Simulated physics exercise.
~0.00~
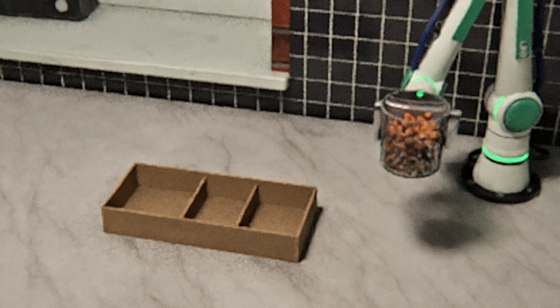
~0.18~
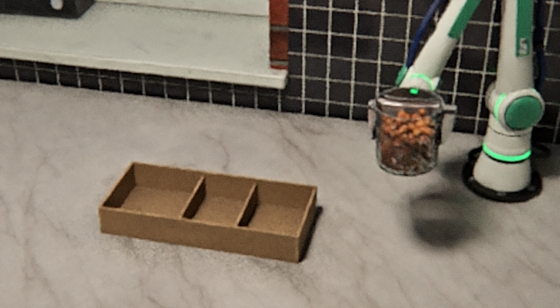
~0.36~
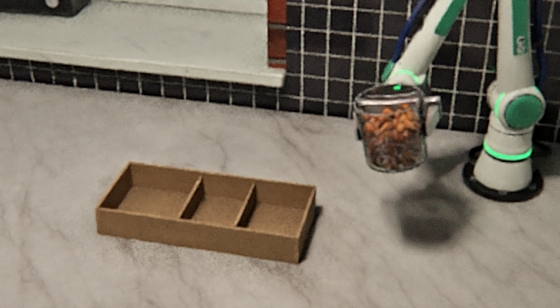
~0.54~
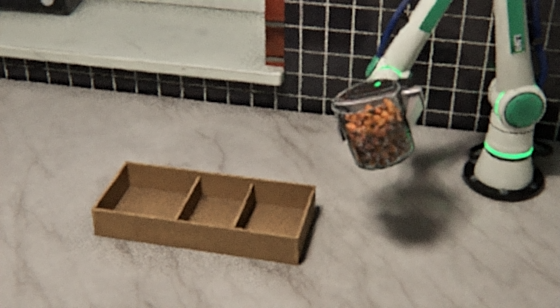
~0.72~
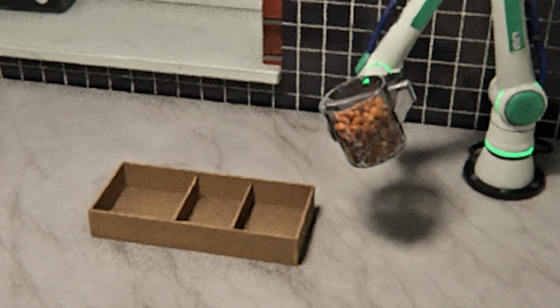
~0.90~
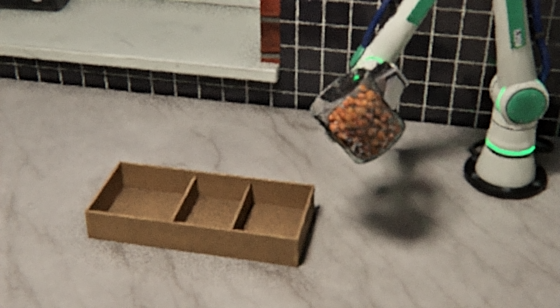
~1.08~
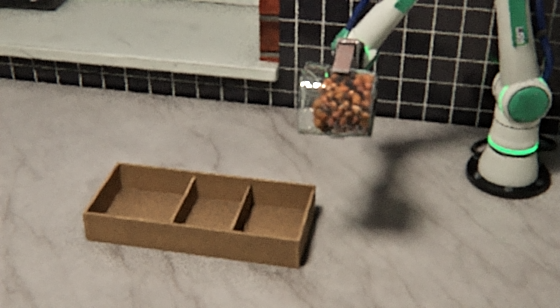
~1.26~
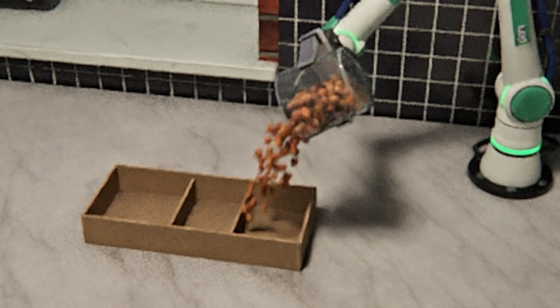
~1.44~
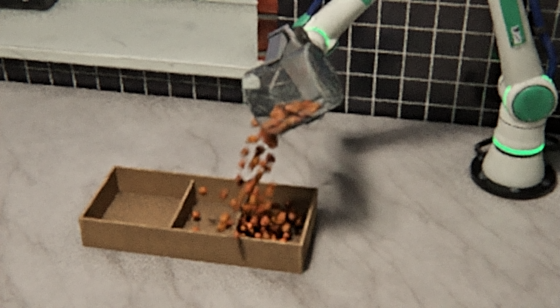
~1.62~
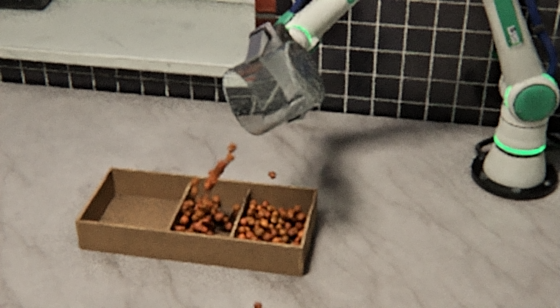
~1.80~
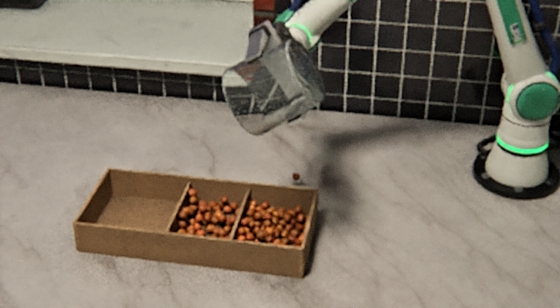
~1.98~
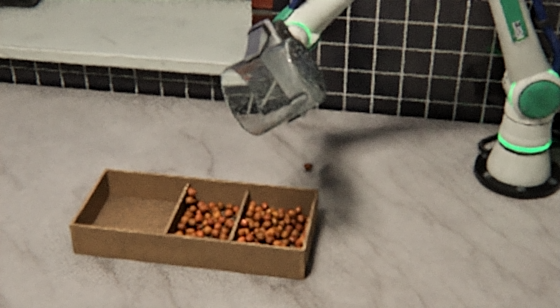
A robot arm carried a clear cup of hazelnuts left toward a three-part brown box and tipped it over, pouring them into the right section and then the middle one, leaving the left section empty and a stray nut on the counter.
